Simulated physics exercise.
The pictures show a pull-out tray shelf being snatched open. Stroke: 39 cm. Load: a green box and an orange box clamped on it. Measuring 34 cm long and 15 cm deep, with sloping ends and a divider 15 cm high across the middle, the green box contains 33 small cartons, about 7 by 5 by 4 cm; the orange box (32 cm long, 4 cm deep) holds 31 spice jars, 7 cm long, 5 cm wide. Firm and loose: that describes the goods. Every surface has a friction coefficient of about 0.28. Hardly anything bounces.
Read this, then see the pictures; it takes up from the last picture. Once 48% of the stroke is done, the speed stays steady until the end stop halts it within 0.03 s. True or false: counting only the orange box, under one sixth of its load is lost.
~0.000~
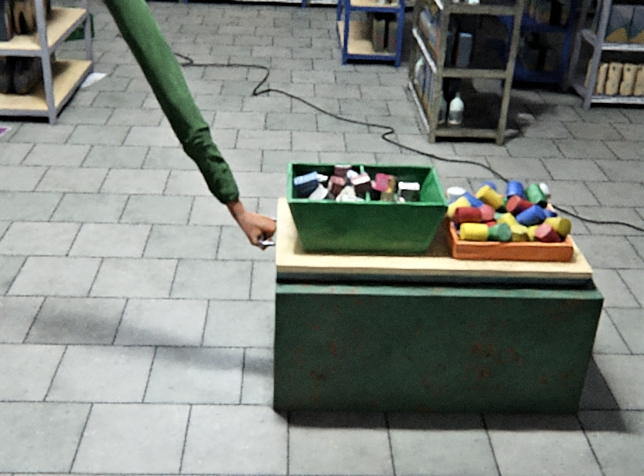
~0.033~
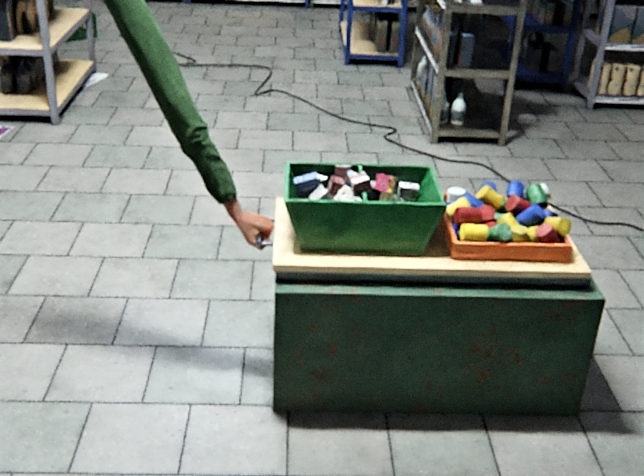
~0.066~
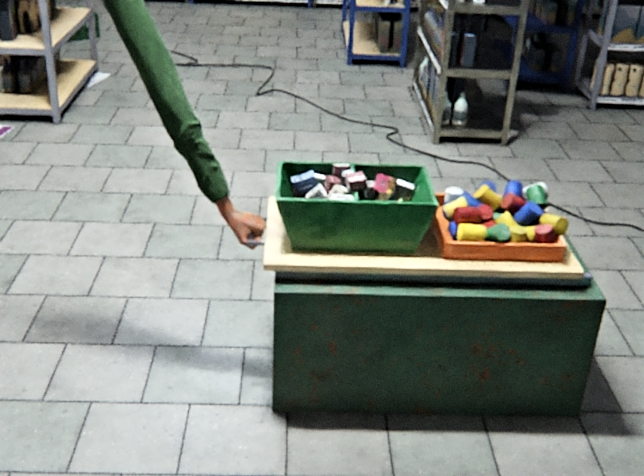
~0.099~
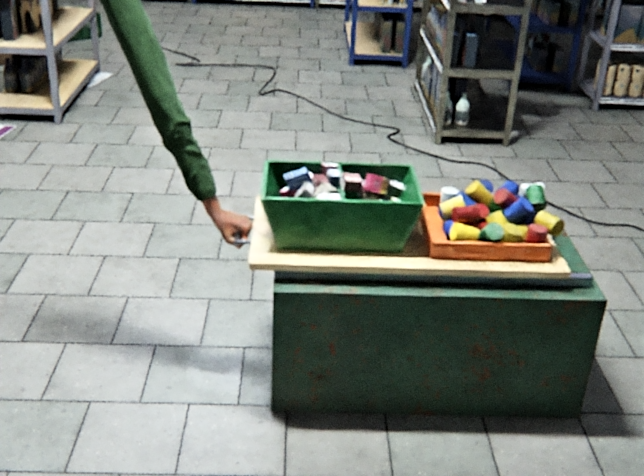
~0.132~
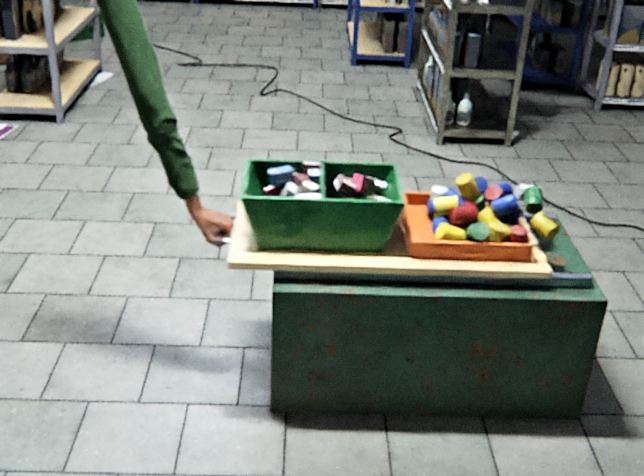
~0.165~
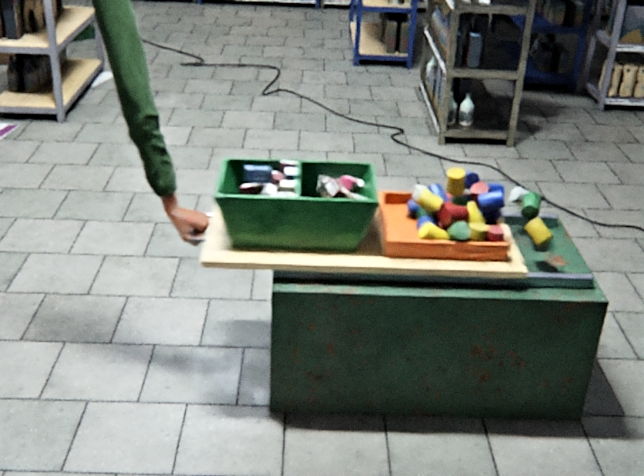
False, over one sixth is lost.
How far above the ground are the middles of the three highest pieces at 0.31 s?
Mean height: Some 66 cm.
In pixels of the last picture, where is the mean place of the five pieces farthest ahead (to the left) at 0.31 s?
Centre: About (172, 183) px.
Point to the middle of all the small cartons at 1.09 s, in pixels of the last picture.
Pixel (221, 202), give or take.
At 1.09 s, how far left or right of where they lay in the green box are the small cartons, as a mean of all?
Rightwards, roughly 0 cm.
After 0.23 s, the runners reach their end.
After 0.31 s, green box 33 in, 0 out and orange box 25 in, 6 out.
After 0.43 s, green box 33 in, 0 out and orange box 25 in, 6 out.
After 0.65 s, green box 33 in, 0 out and orange box 23 in, 8 out.
Outcome (at 1.09 s), green box 33 in, 0 out and orange box 23 in, 8 out. Asked share, 8 of 31, 26 per cent.
